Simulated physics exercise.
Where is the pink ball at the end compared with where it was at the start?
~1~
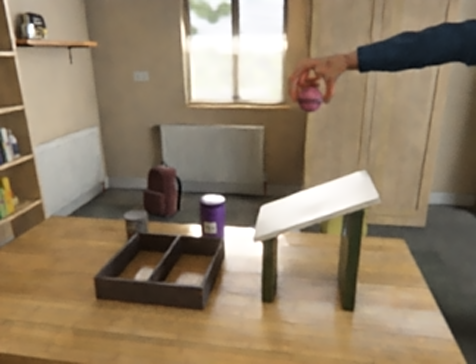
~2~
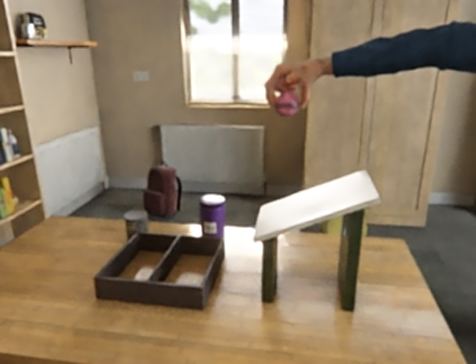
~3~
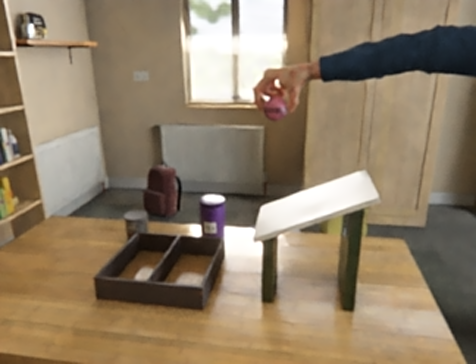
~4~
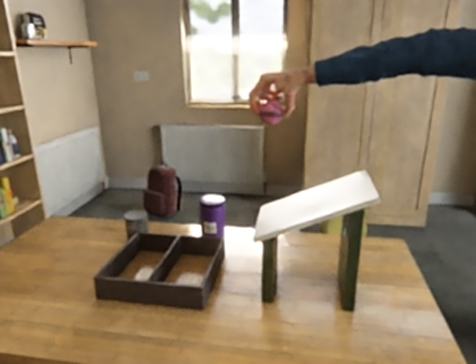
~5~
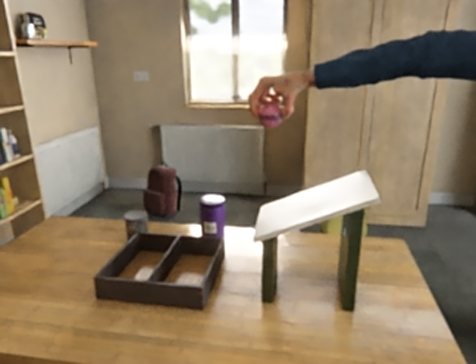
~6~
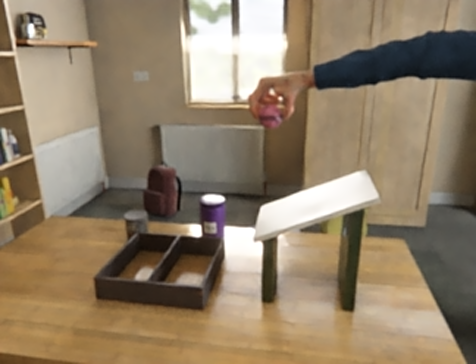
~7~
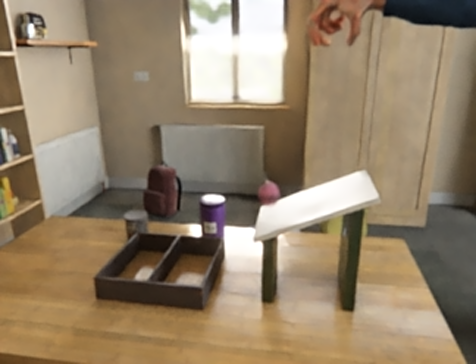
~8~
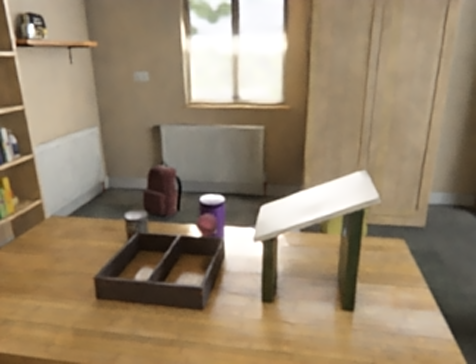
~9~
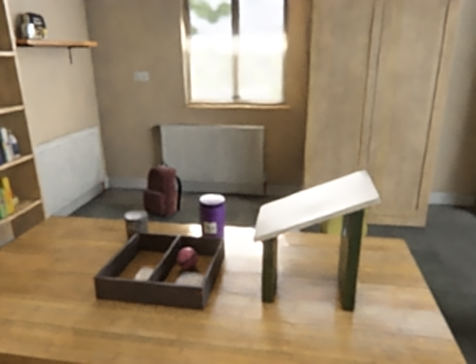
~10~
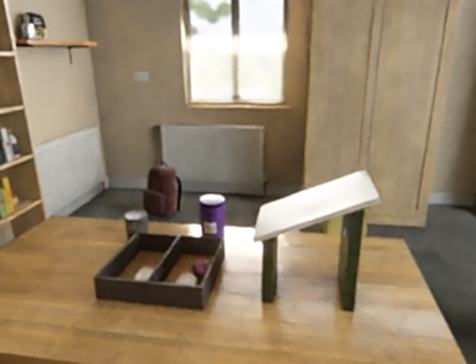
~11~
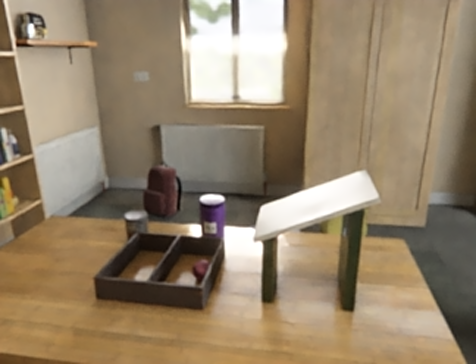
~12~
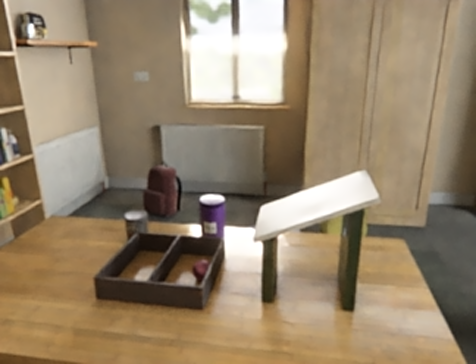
At the start the pink ball is held in a hand above the slanted board. By the end it rests lower and to the left, in the tray's bay nearer the board.
